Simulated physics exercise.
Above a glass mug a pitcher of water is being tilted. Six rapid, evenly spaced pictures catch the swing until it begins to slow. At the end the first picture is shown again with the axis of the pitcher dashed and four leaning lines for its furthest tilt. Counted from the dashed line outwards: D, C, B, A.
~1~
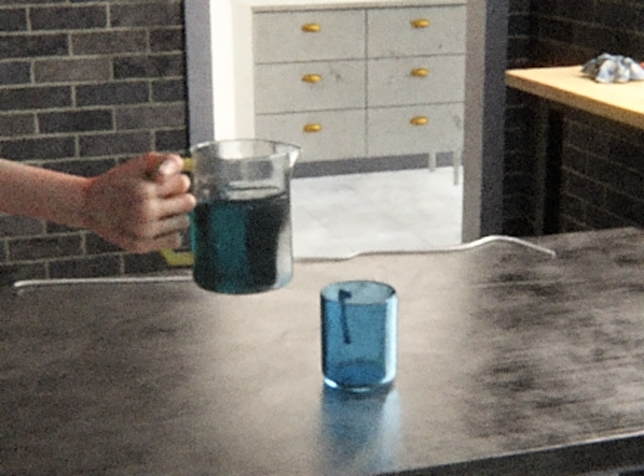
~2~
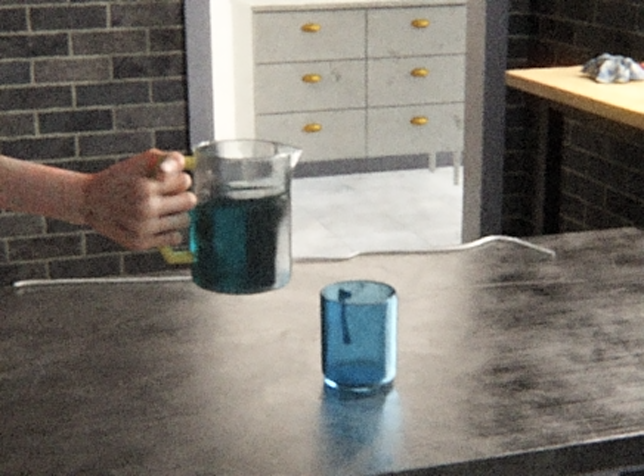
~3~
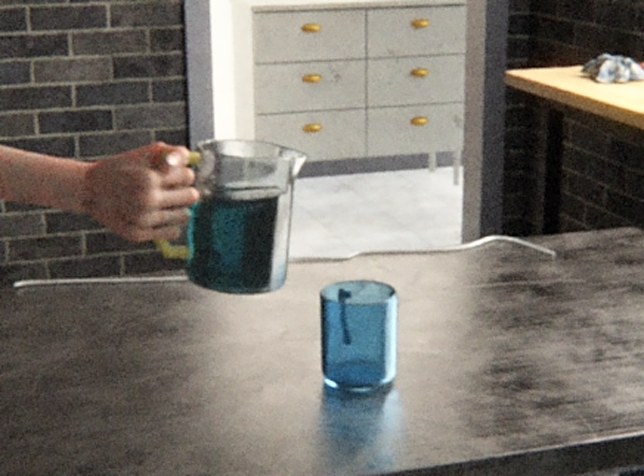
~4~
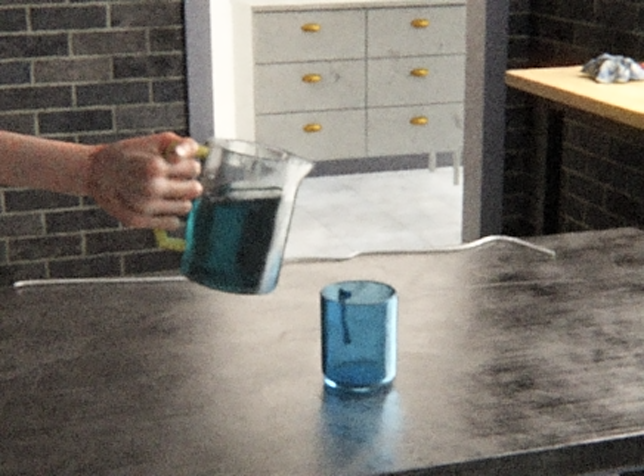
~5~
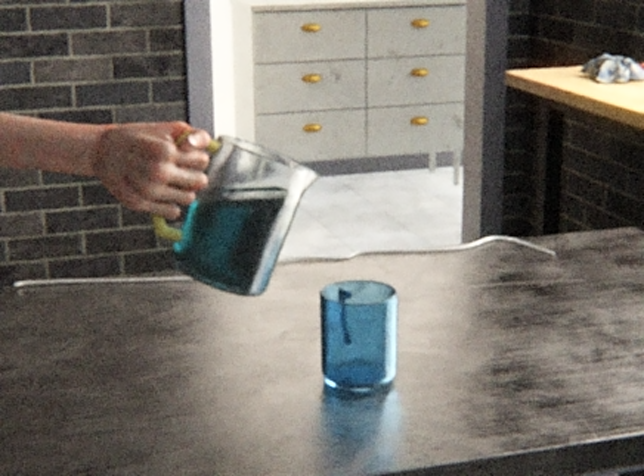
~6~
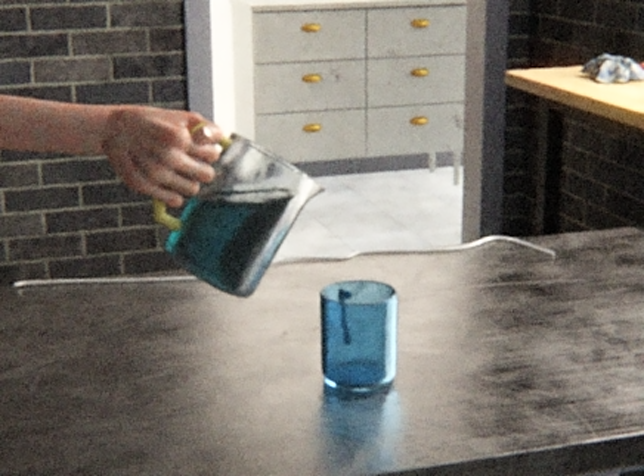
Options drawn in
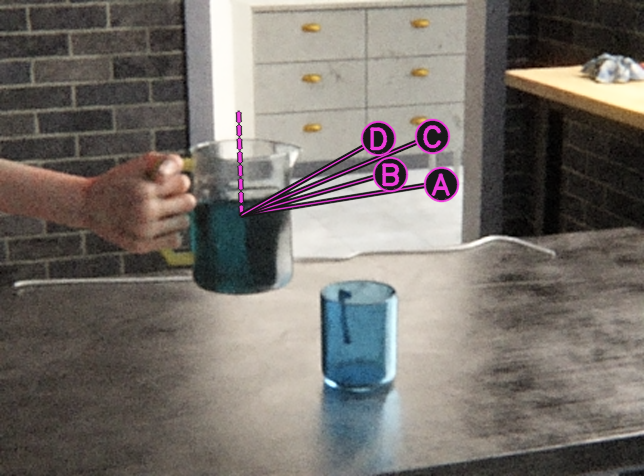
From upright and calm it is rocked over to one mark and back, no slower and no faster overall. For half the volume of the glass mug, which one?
D beats the others.
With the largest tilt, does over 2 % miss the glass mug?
Yes.
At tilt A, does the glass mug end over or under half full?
Over.
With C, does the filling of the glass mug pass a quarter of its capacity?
Yes, it does.
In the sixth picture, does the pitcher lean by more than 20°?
Yes, it does.
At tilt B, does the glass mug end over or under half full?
Over half.
On the marked copy, A at (424, 185); B at (373, 177); C at (416, 142); D at (363, 146).
With A, the glass mug ends with about 86 % of what it can hold; 19 % of the water is spilt.
With B, the glass mug ends with about 81 % of what it can hold; 9 % of the water is spilt.
With C, the glass mug ends with about 73 % of what it can hold.
With D, the glass mug ends with about 49 % of what it can hold.
